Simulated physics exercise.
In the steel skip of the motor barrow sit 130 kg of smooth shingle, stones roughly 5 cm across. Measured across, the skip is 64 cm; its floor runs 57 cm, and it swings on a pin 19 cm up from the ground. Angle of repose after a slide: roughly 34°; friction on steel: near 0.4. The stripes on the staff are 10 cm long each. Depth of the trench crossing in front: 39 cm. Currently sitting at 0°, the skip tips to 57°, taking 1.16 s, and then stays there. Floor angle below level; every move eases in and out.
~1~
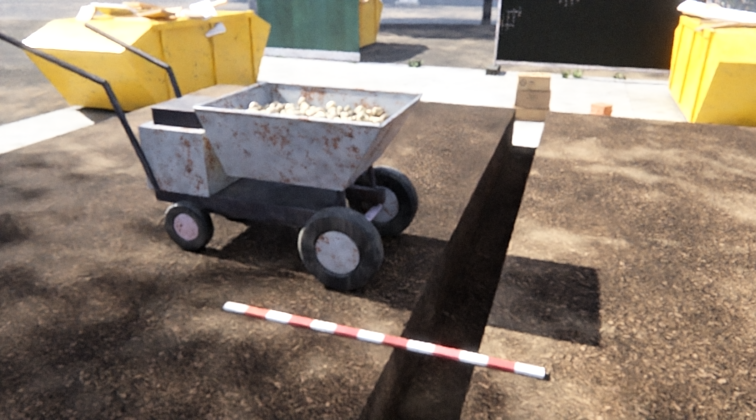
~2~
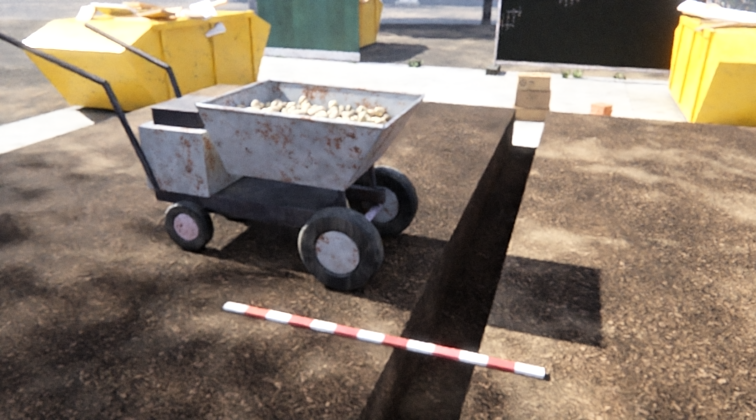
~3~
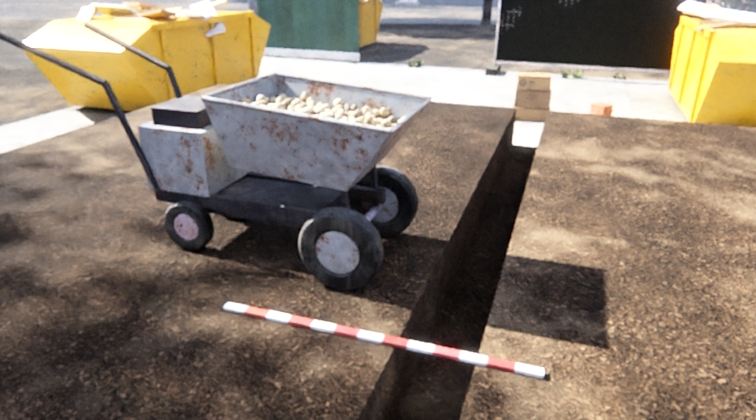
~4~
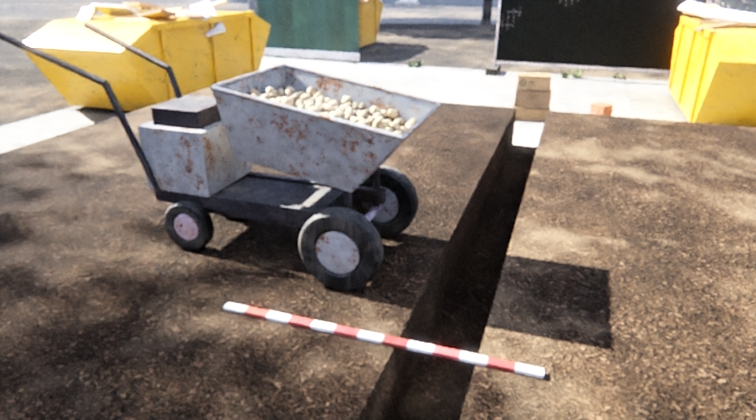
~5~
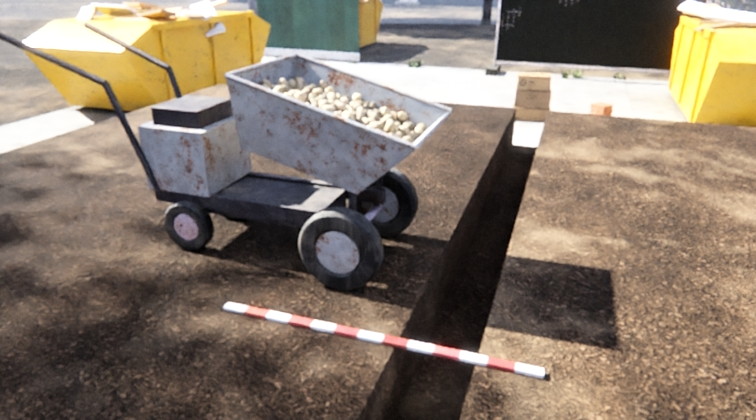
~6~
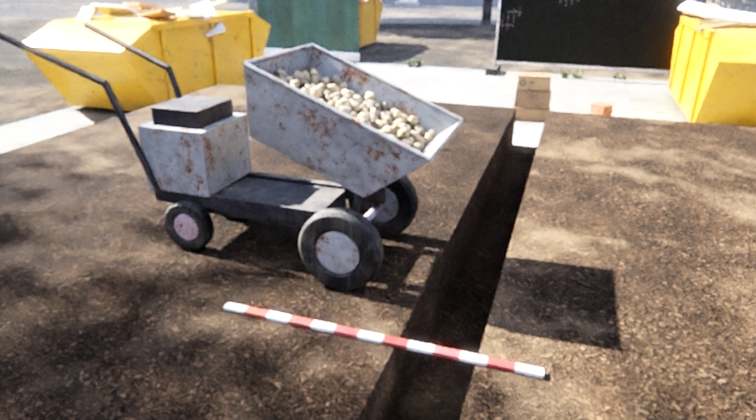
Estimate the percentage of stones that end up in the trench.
Roughly 17 per cent.
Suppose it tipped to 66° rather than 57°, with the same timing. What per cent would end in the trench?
Close to 30 per cent then.
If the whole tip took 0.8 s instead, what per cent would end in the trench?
10 per cent.
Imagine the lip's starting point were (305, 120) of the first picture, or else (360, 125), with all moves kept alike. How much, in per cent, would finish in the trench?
About 50 per cent first, then about 25 per cent.
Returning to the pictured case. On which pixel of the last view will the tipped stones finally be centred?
(529, 282).
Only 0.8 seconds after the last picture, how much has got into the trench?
I'd say near 0 per cent at that time.
Then, 0.4 s after the last picture the floor is at 48°, 100 % in the skip; the foremost stones are at (463, 189).
Then, 0.8 s after the last picture the floor is at 57°, 87 % in the skip, 2 % in the trench, 11 % past the trench; the foremost stones are at (546, 292).
Then, 1.1 s after the last picture the floor is at 57°, 66 % in the skip, 3 % in the trench, 31 % past the trench; the foremost stones are at (641, 290).
Then, 3.1 s after the last picture the floor is at 57°, 47 % in the skip, 17 % in the trench, 36 % past the trench; the foremost stones are at (748, 289).
